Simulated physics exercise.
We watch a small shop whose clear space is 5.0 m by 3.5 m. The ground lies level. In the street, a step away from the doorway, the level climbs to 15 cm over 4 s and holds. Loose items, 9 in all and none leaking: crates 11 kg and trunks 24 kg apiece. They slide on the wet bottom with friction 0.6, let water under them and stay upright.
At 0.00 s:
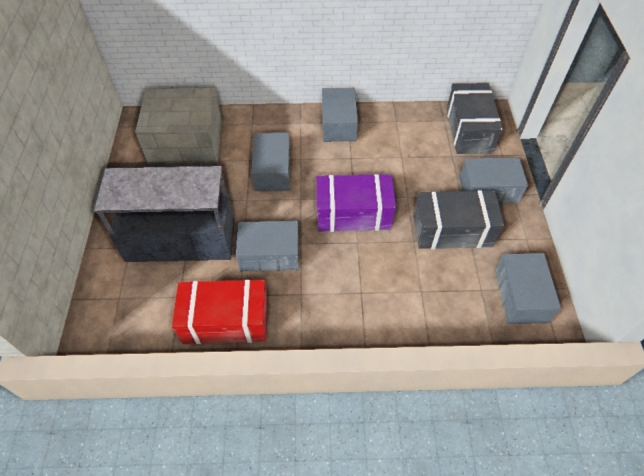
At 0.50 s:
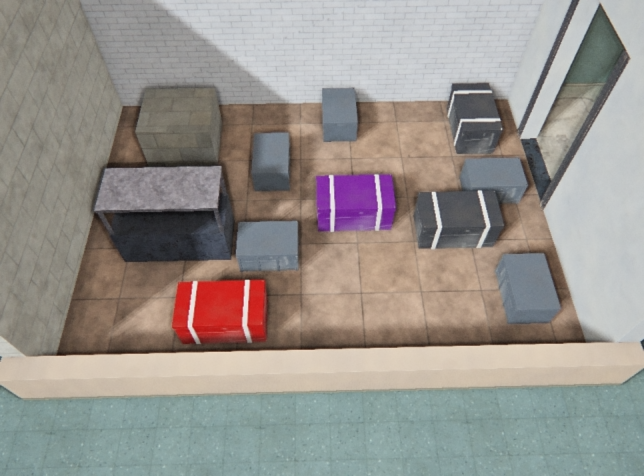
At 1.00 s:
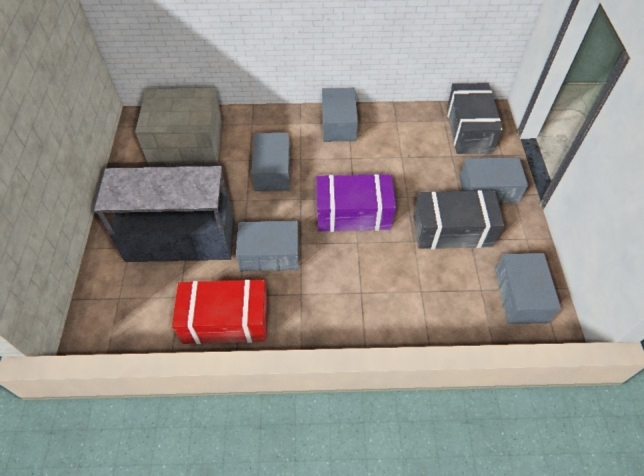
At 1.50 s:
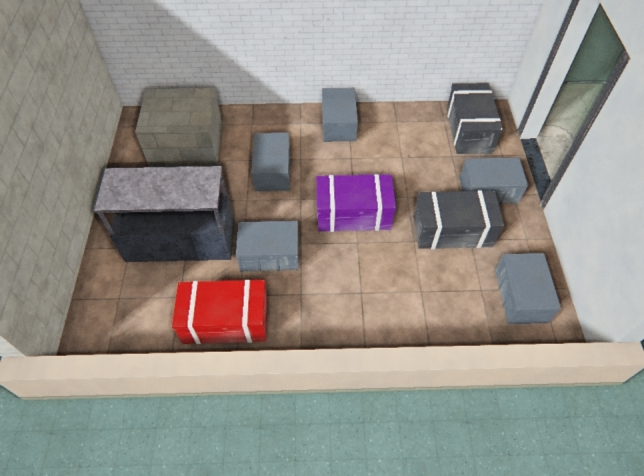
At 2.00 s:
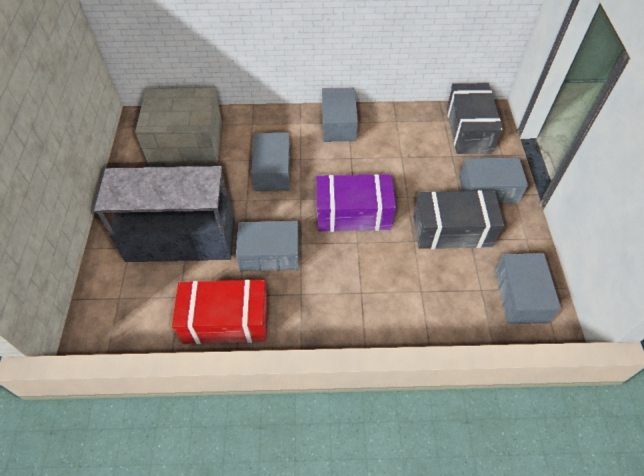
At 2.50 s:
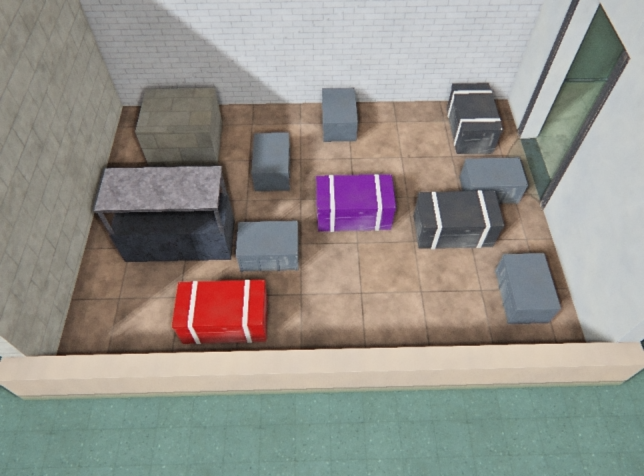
Water turning from pale blue to green outside a small room, while the red, purple and grey trunks and crates stay still.
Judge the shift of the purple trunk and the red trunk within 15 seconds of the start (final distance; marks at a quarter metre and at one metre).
The purple trunk stays put; the red trunk barely shifts.
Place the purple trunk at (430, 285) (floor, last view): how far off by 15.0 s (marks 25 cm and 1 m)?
It barely shifts.
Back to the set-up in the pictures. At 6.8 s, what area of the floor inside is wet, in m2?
Some 8.0 m2.
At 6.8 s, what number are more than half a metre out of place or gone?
2 of them.
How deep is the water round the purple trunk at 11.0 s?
Roughly 5 cm.
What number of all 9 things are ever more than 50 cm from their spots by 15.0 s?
5 of them.
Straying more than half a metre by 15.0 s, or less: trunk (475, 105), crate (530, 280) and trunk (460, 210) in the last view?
In turn: More, short of it, under.
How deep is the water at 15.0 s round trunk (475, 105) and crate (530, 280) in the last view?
Roughly 8 and 5 cm.
After 3.5 s the purple trunk is near (355, 192), 0.0 m from its start, aground; the red trunk is near (219, 303), 0.0 m from its start, aground; 0 afloat.
After 6.8 s the purple trunk is near (354, 192), 0.0 m from its start, aground; the red trunk is near (219, 303), 0.0 m from its start, aground; 0 afloat.
After 11.0 s the purple trunk is near (354, 192), 0.0 m from its start, aground; the red trunk is near (219, 303), 0.0 m from its start, aground; 3 afloat.
After 15.0 s the purple trunk is near (343, 193), 0.1 m from its start, aground; the red trunk is near (220, 314), 0.1 m from its start, afloat; 7 afloat.
